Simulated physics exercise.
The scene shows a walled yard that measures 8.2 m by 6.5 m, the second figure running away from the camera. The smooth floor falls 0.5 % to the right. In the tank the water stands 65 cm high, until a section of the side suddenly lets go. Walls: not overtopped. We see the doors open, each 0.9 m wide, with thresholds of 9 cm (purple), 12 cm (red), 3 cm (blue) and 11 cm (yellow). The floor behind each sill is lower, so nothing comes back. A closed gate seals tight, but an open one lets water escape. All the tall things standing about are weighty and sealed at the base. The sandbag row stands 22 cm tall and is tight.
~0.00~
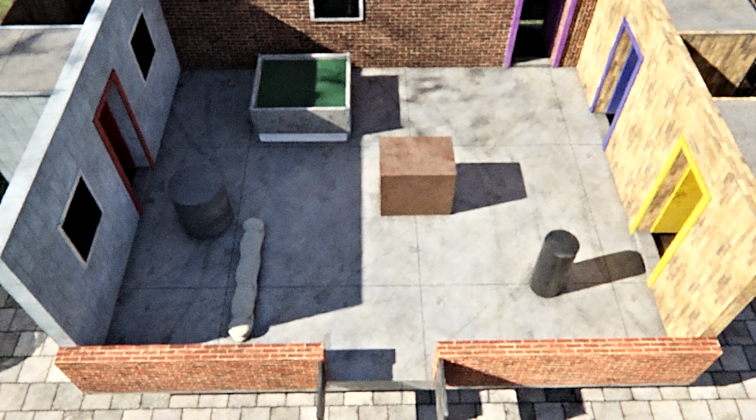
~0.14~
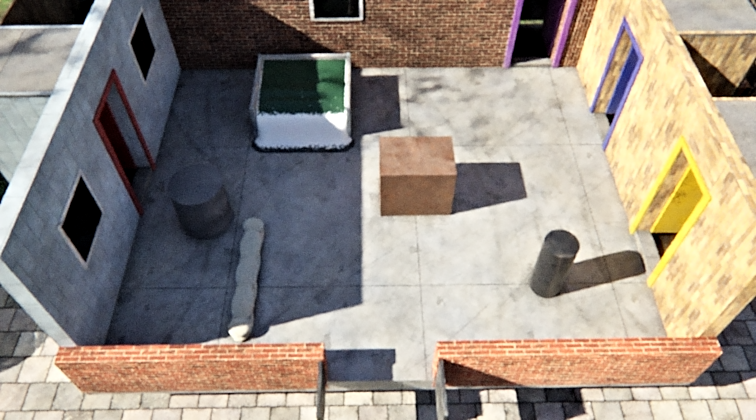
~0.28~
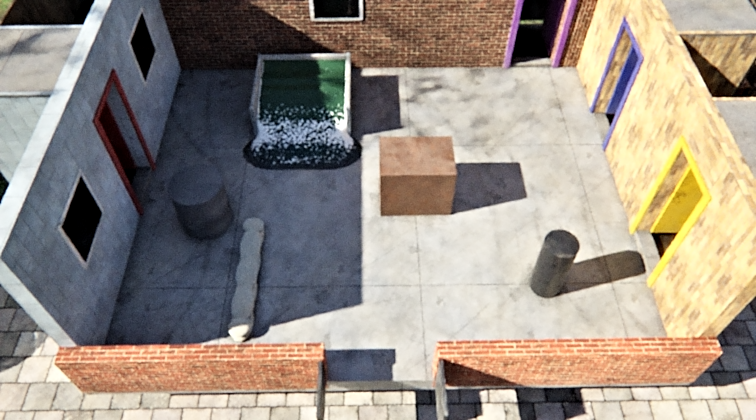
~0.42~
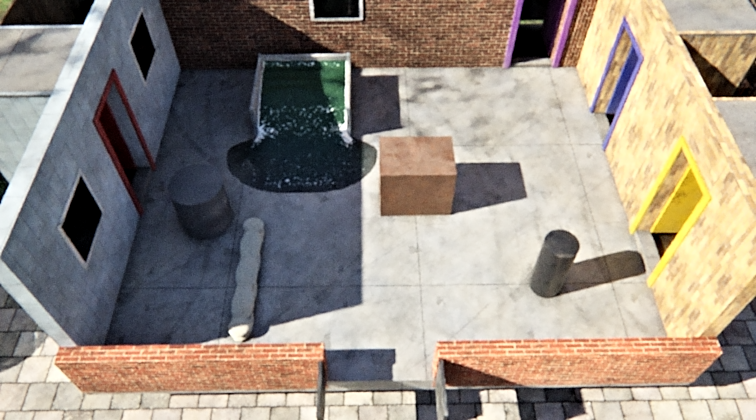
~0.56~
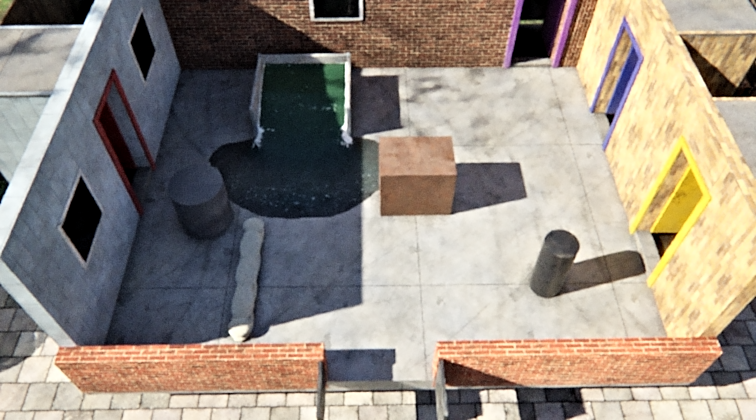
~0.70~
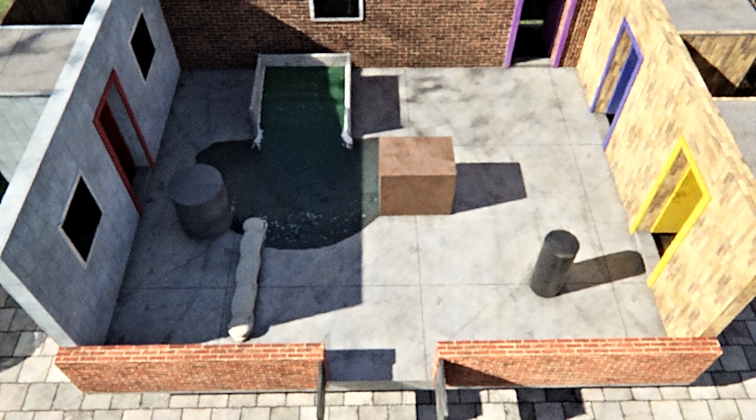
At the start, dark green water sits still in a tank near the brick back wall of a walled yard. Water then pours out of the tank's near side, foaming white, and spreads across the grey floor toward the viewer, reaching the brown box, the dark drum and the pale post.
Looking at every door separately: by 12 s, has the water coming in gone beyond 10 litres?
Outcome: At the purple door the inflow will remain within the limit; at the red door the inflow will remain within the limit; at the blue door the inflow will remain within the limit; at the yellow door the inflow will remain within the limit.
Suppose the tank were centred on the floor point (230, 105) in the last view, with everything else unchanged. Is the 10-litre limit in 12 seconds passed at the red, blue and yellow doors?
Well, red ends up beyond the mark, blue ends up inside the mark and yellow ends up inside the mark.
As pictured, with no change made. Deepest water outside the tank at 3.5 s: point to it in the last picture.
Around (99, 368).
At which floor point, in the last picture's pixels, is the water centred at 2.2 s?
Close to (299, 208) in the last picture.
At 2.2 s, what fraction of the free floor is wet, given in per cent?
35 %.
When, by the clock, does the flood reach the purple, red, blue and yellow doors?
Purple not in the 12 s, red 1.6 s, blue 5.5 s, yellow 6.0 s.
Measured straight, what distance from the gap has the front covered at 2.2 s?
Roughly 5.2 m.
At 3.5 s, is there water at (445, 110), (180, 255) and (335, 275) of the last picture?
First spot not yet wet, second submerged, third submerged.
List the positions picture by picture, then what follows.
In the first picture, still water, 65 cm deep, in the tank at (302, 84).
In the second picture, water pours out at (302, 127) and has run 0.9 m, to (352, 141); typically 9 cm deep outside, 65 cm at the tank's back.
In the third picture, water pours out at (303, 129) and has run 1.1 m, to (250, 158); typically 12 cm deep outside, 64 cm at the tank's back.
In the fourth picture, the front is at (365, 169), 1.4 m from the gap at (303, 130); 2.6 m2 of floor is under water; 56 cm left at the back of the tank.
In the fifth picture, water pours out at (303, 130) and has run 1.9 m, to (333, 212); typically 7 cm deep outside, 55 cm at the tank's back.
In the sixth picture, the front is at (317, 244), 2.5 m from the gap at (303, 130); 6.0 m2 of floor is under water; 51 cm left at the back of the tank.
After 1.4 s water covers 25 % of the floor and is deepest (30 cm) near (257, 224); purple door not reached, red door not reached, blue door not reached, yellow door not reached.
After 2.2 s water covers 35 % of the floor and is deepest (27 cm) near (290, 365); purple door not reached, red door 12 cm at the sill, 1 L in, blue door not reached, yellow door not reached.
After 3.5 s water covers 40 % of the floor and is deepest (19 cm) near (99, 368); purple door not reached, red door 8 cm at the sill, 2 L in, blue door not reached, yellow door not reached.
After 7.0 s water covers 50 % of the floor and is deepest (8 cm) near (142, 252); purple door not reached, red door 5 cm at the sill, 2 L in, blue door 1 cm at the sill, 0 L in, yellow door 3 cm at the sill, 0 L in.
After 12.0 s water covers 75 % of the floor and is deepest (6 cm) near (223, 82); purple door not reached, red door 2 cm at the sill, 2 L in, blue door 2 cm at the sill, 0 L in, yellow door 3 cm at the sill, 0 L in.
